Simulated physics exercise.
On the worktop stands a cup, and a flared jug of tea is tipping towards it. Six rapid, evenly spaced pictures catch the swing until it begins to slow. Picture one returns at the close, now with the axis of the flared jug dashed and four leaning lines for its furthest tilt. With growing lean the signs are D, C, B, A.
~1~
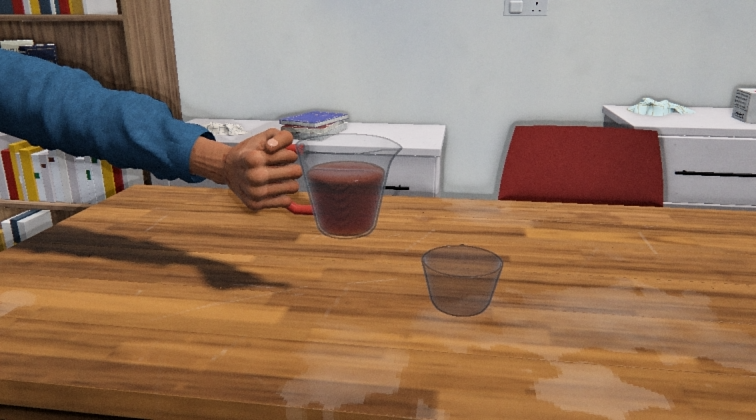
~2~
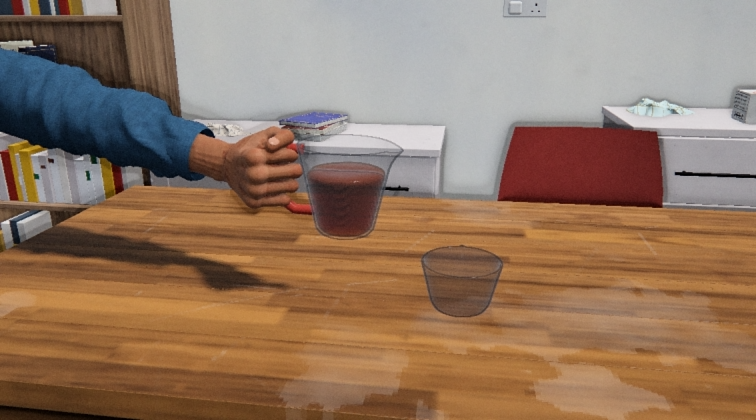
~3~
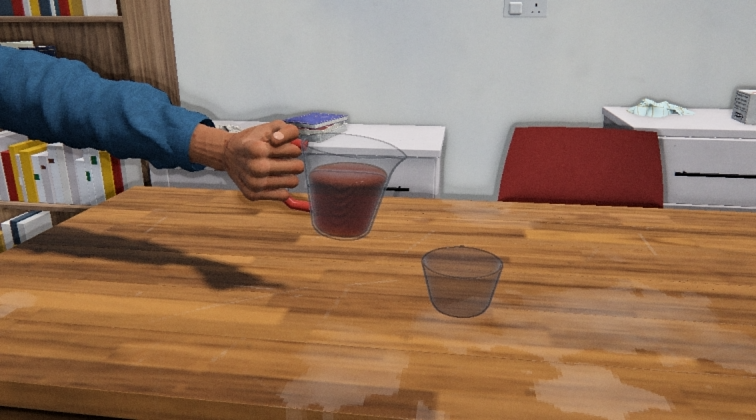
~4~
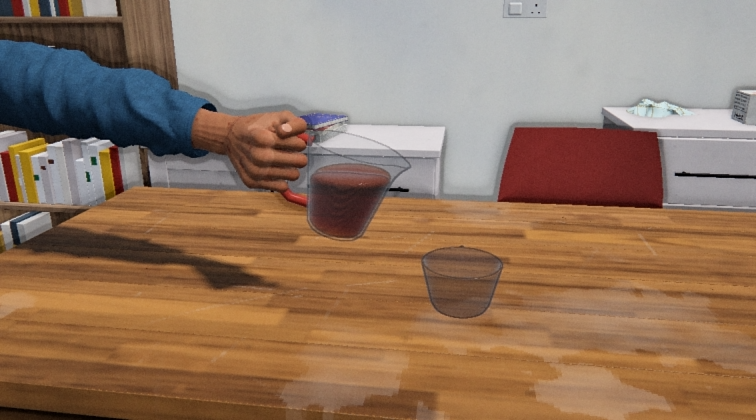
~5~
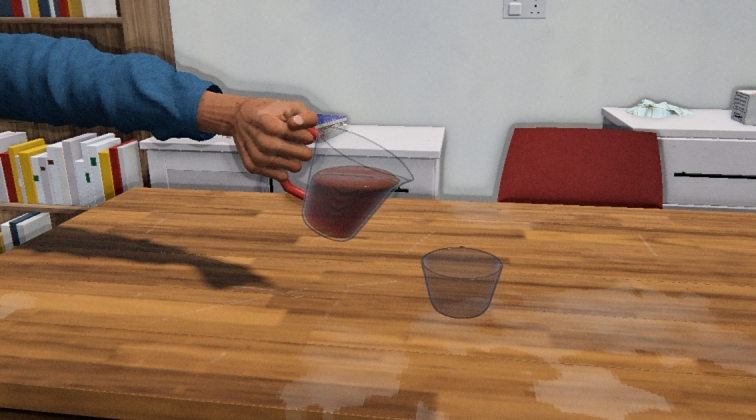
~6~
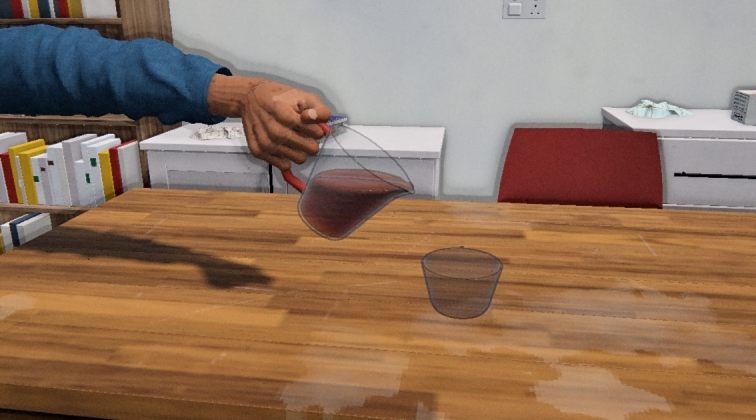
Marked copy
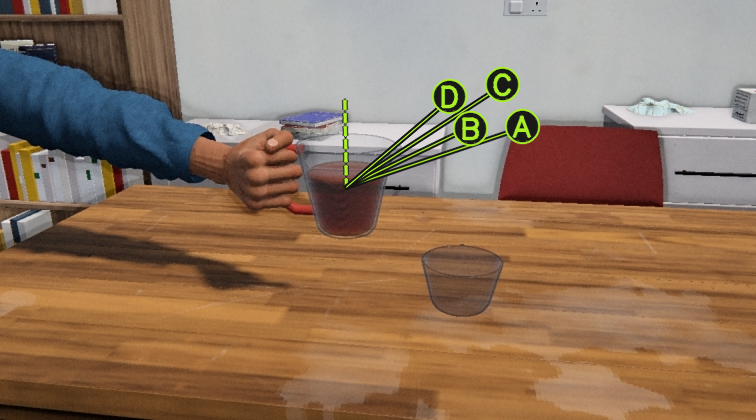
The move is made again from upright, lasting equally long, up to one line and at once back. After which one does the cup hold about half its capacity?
C is best.
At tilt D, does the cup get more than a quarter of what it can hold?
Yes.
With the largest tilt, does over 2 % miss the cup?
Yes.
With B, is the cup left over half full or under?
Over.
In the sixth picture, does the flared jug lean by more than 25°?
Yes.
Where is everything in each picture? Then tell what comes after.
In the first picture, upright, lip at (400, 148); rim of the cup round (462, 260); nothing has left yet.
In the second picture, upright, lip at (401, 150); nothing has left yet.
In the third picture, tipped about 7°, lip at (405, 157); nothing has left yet.
In the fourth picture, tipped about 16°, lip at (409, 166); nothing has left yet.
In the fifth picture, tipped about 26°, lip at (412, 178); nothing has left yet.
In the sixth picture, tipped about 37°, lip at (414, 191); nothing has left yet.
On the marked copy, A at (506, 133); B at (454, 134); C at (488, 94); D at (437, 109).
For tilt A, the cup ends with about 82 % of what it can hold; 10 % of the tea is spilt.
For tilt B, the cup ends with about 71 % of what it can hold; 3 % of the tea is spilt.
For tilt C, the cup ends with about 50 % of what it can hold.
For tilt D, the cup ends with about 31 % of what it can hold.
